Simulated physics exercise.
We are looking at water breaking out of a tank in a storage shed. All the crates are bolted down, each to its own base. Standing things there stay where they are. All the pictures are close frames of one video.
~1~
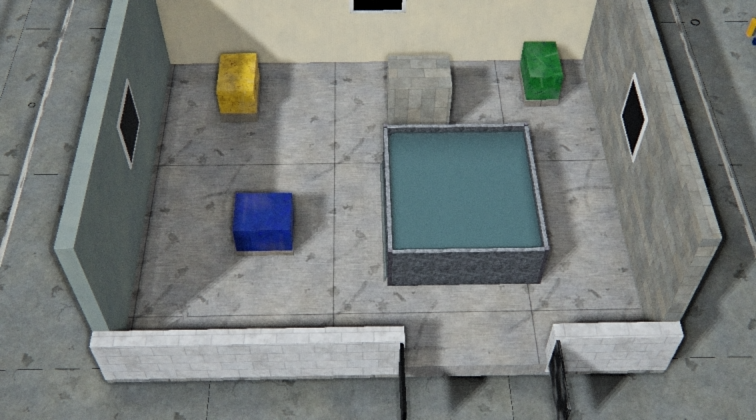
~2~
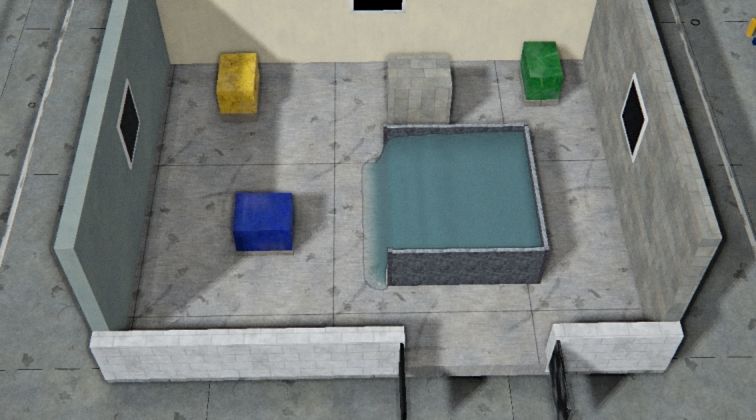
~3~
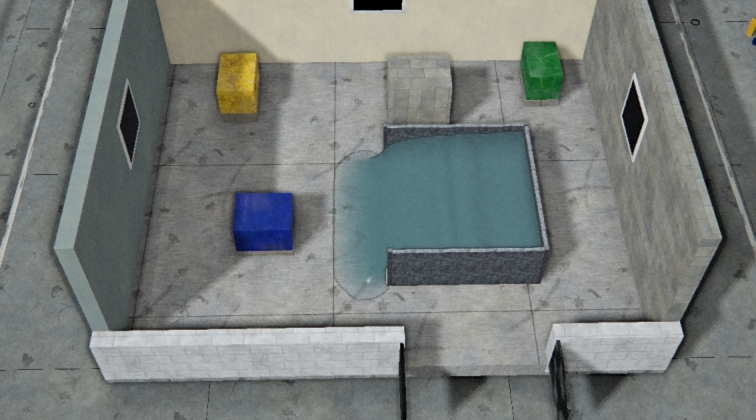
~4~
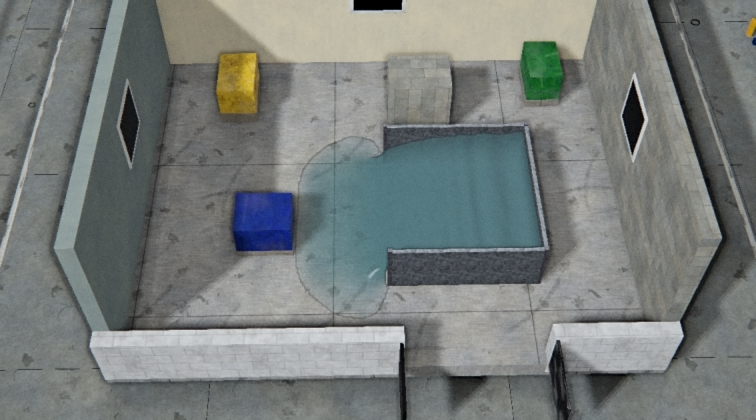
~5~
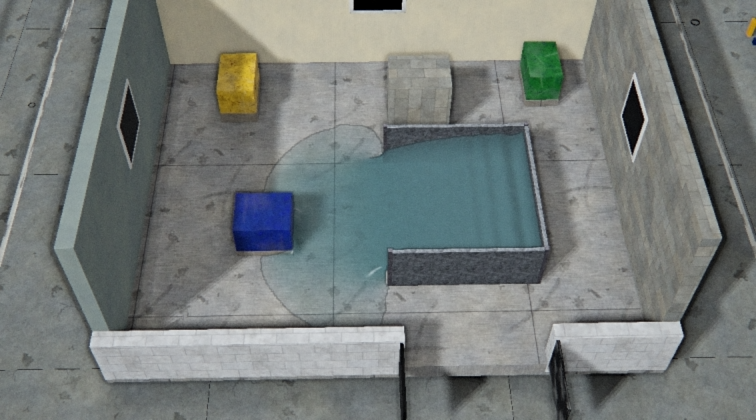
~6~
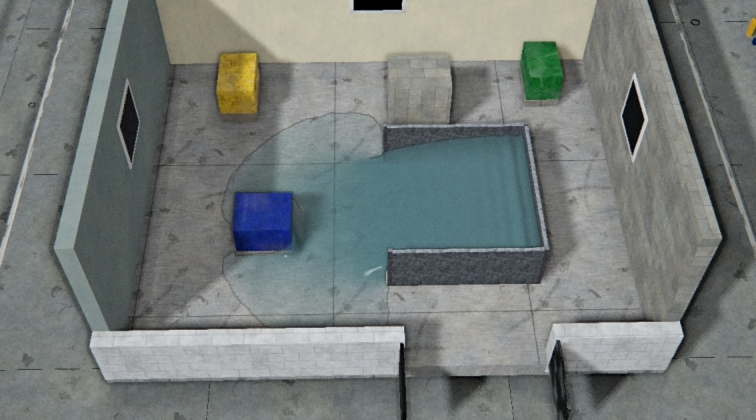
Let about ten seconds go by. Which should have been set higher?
At the end, the yellow crate sits too low; the blue crate sits too low; the green crate sits too low.
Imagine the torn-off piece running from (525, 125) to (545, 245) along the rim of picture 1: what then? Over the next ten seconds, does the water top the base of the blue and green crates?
Note: Blue one is overtopped; green one is overtopped.
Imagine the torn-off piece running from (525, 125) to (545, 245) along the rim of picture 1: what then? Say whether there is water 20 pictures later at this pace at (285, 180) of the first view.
That spot: Spared.
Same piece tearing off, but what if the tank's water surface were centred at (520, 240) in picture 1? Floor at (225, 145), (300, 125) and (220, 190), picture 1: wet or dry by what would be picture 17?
As listed: Covered, flooded, covered.
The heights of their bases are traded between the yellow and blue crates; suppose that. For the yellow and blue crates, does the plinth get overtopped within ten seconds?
Then: The yellow one is topped, the blue one takes water.
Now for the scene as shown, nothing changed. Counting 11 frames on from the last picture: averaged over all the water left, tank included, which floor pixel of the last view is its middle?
I'd place it roughly at (317, 219).
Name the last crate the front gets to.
Last is the green-painted one.
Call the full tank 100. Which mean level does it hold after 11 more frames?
32 % or so.
A moment on, water covers 45 % of the floor; the yellow crate water round its plinth, the blue crate water round its plinth, the green crate not reached.
Next, water covers 50 % of the floor; the yellow crate water round its plinth, the blue crate water round its plinth, the green crate not reached.
Then, water covers 60 % of the floor; the yellow crate water round its plinth, the blue crate water round its plinth, the green crate not reached.
Later, water covers 85 % of the floor; the yellow crate water round its plinth, the blue crate water round its plinth, the green crate water round its plinth.
In the end, water covers 100 % of the floor; the yellow crate was topped, the blue crate was topped, the green crate was topped.
